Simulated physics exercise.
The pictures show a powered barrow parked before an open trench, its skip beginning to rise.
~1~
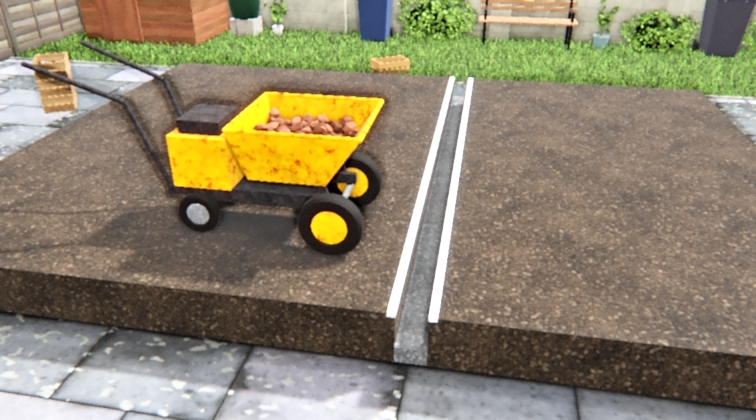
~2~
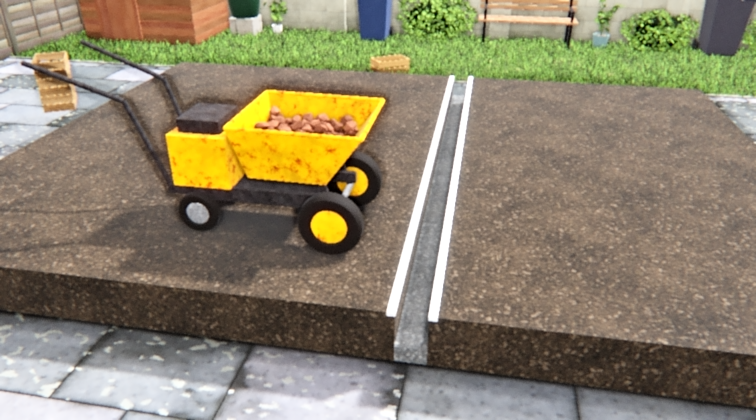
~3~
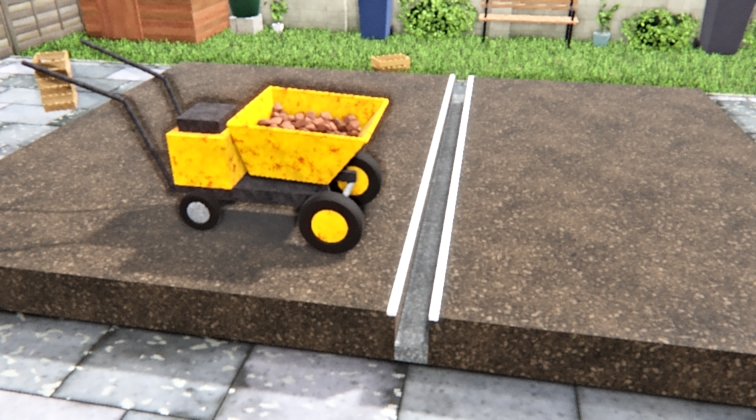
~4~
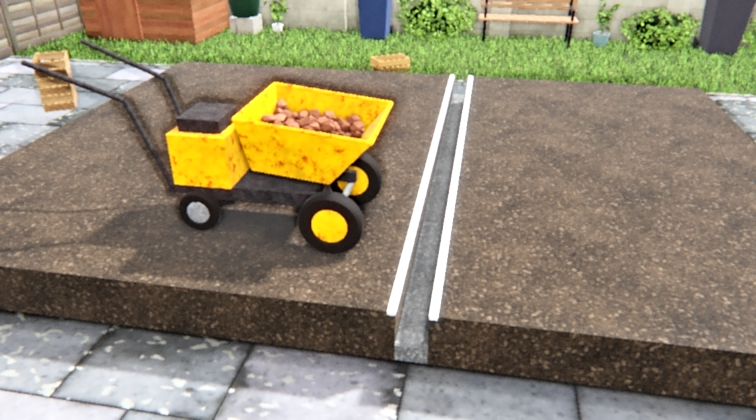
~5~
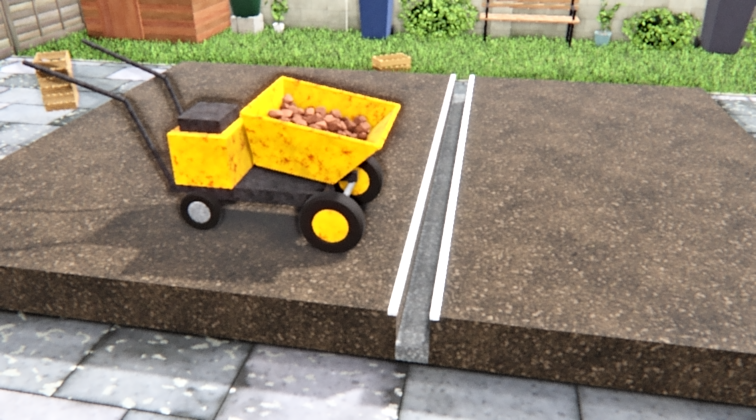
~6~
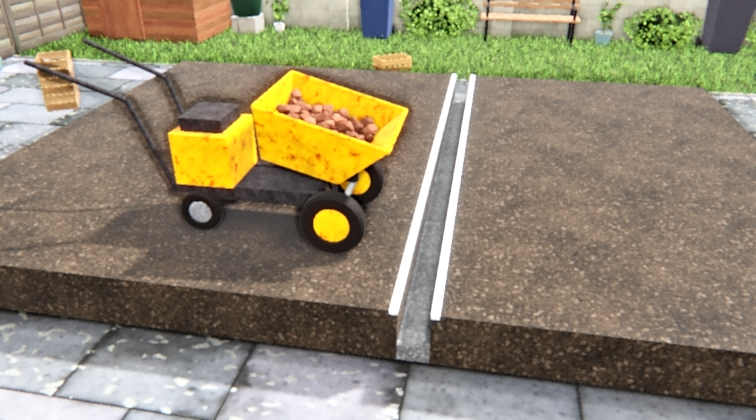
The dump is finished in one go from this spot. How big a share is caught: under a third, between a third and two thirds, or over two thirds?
It catches under a third.
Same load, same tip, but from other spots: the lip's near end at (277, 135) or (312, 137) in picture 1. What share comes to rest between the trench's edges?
Roughly 30 per cent, and 70 per cent.
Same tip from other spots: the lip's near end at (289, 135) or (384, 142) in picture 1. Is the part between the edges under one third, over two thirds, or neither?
In turn: One to two thirds; under a third.
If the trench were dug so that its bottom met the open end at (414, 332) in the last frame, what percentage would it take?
Some 10 per cent.
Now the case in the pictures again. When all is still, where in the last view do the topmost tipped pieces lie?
At about (456, 217).
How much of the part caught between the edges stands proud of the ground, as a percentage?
Near 10 %.
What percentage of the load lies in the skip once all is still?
Some 15 per cent.
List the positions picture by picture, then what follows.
The first picture shows lip of the skip at (360, 140), level; top of the load at (306, 133), lumps of rubble; first edge of the trench at (399, 283); far edge at (438, 287), the trench under half as wide as the skip, and about as deep as wide.
The second picture shows lip of the skip at (361, 140), level; top of the load at (298, 136).
The third picture shows lip of the skip at (365, 141), tipped barely; top of the load at (301, 124).
The fourth picture shows lip of the skip at (370, 143), tipped a little; top of the load at (291, 125).
The fifth picture shows lip of the skip at (379, 147), tipped a little; top of the load at (297, 122).
The sixth picture shows lip of the skip at (388, 152), tipped clearly; top of the load at (296, 119); first edge of the trench at (401, 280); far edge at (440, 285).
Soon, skip tipped steeply; all in the skip.
A while on, skip tipped right over; most in the skip; a stray few in or heaped over the trench; a small part beyond it; a stray few falling.
Towards the end, skip tipped right over; about a third in the skip; a small part in or heaped over the trench; about two thirds beyond it.
Finally, skip tipped right over; a small part in the skip; about a quarter in or heaped over the trench; about two thirds beyond it.
